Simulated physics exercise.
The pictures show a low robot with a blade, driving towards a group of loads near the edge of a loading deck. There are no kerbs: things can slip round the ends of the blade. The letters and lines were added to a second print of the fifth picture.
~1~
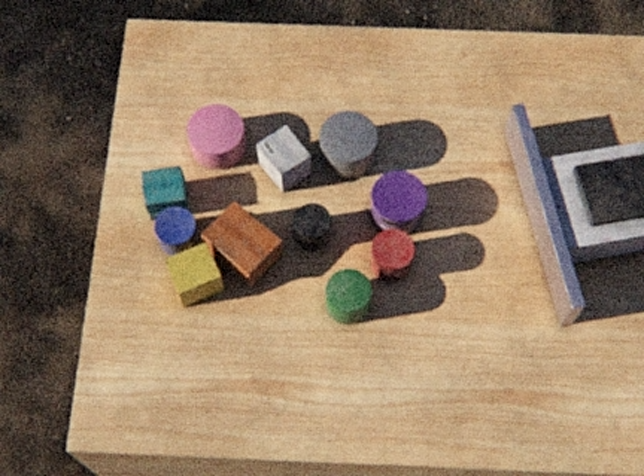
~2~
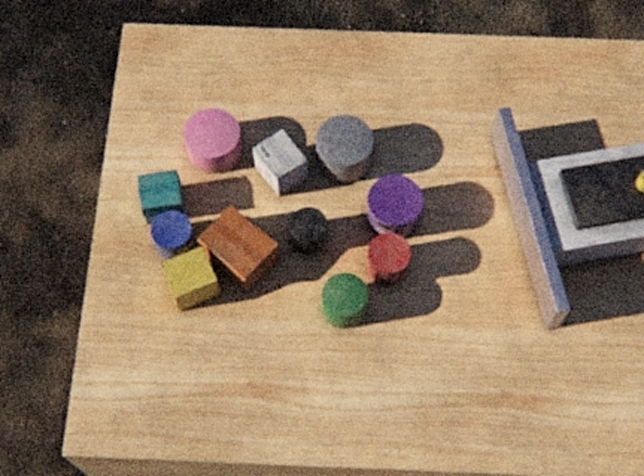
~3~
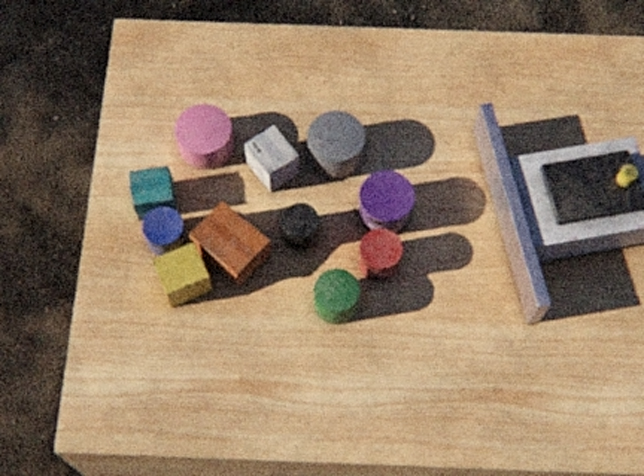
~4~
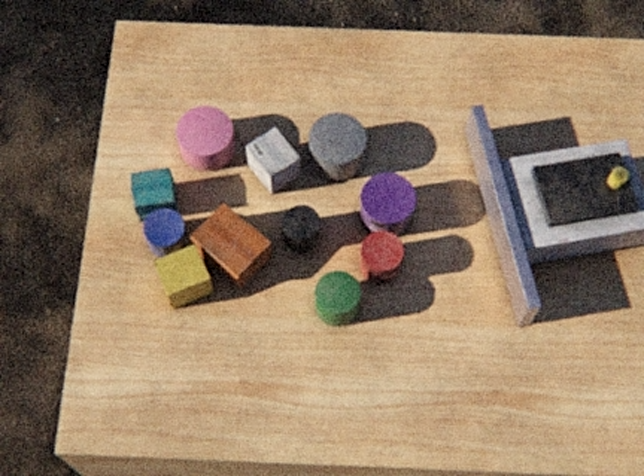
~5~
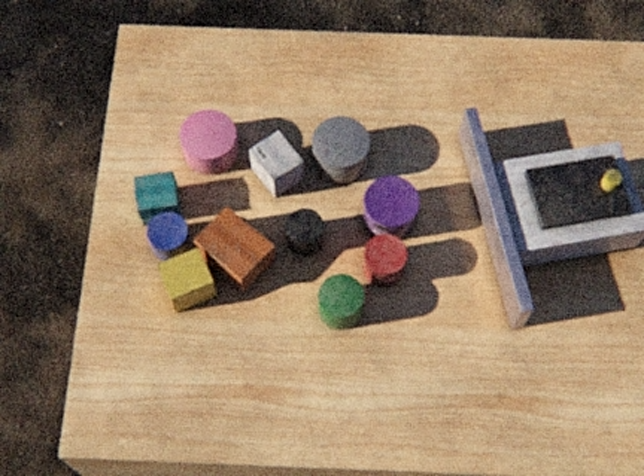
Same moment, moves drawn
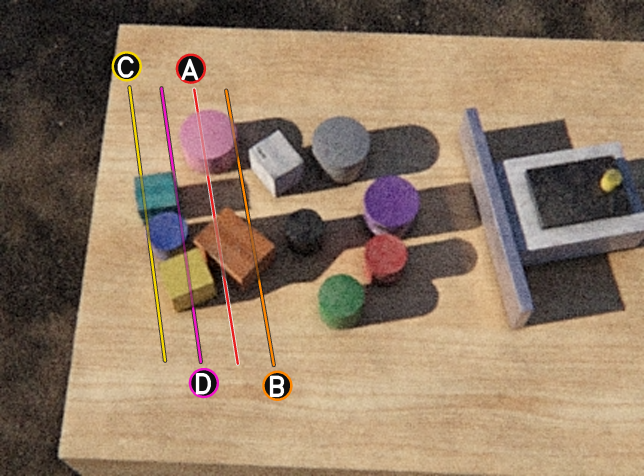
A low bladed machine creeping left across a wooden surface towards a still cluster of coloured cylinders and blocks.
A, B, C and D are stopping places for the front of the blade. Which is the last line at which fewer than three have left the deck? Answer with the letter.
Line D.
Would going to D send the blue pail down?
By then, no.
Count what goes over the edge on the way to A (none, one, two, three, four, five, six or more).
By then, none.
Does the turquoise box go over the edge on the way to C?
By then, yes.
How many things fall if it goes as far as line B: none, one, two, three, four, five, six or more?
In all, none.
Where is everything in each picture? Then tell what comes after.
In the first frame, black pail (312, 228); pink canister (217, 137); purple pail (398, 205).
In the second frame, robot (606, 193); grey canister (345, 149).
In the third frame, robot (586, 188); red pail (380, 256).
In the fourth frame, robot (577, 190); white parcel (274, 162).
In the fifth frame, robot (571, 193); orange parcel (235, 250); green canister (341, 302); black pail (305, 233).
On the marked copy, A at (215, 219); B at (248, 220); C at (146, 216); D at (180, 218).
Following D. Soon after the start, robot (456, 188); grey canister (331, 151); red pail (364, 264).
Later, robot (342, 184); turquoise box (145, 200); blue pail (162, 236).
In the end, robot (253, 181); turquoise box over the edge; yellow crate over the edge; two fallen.
As for the rest, A is within the limit but short; B is within the limit but short; C drops five.
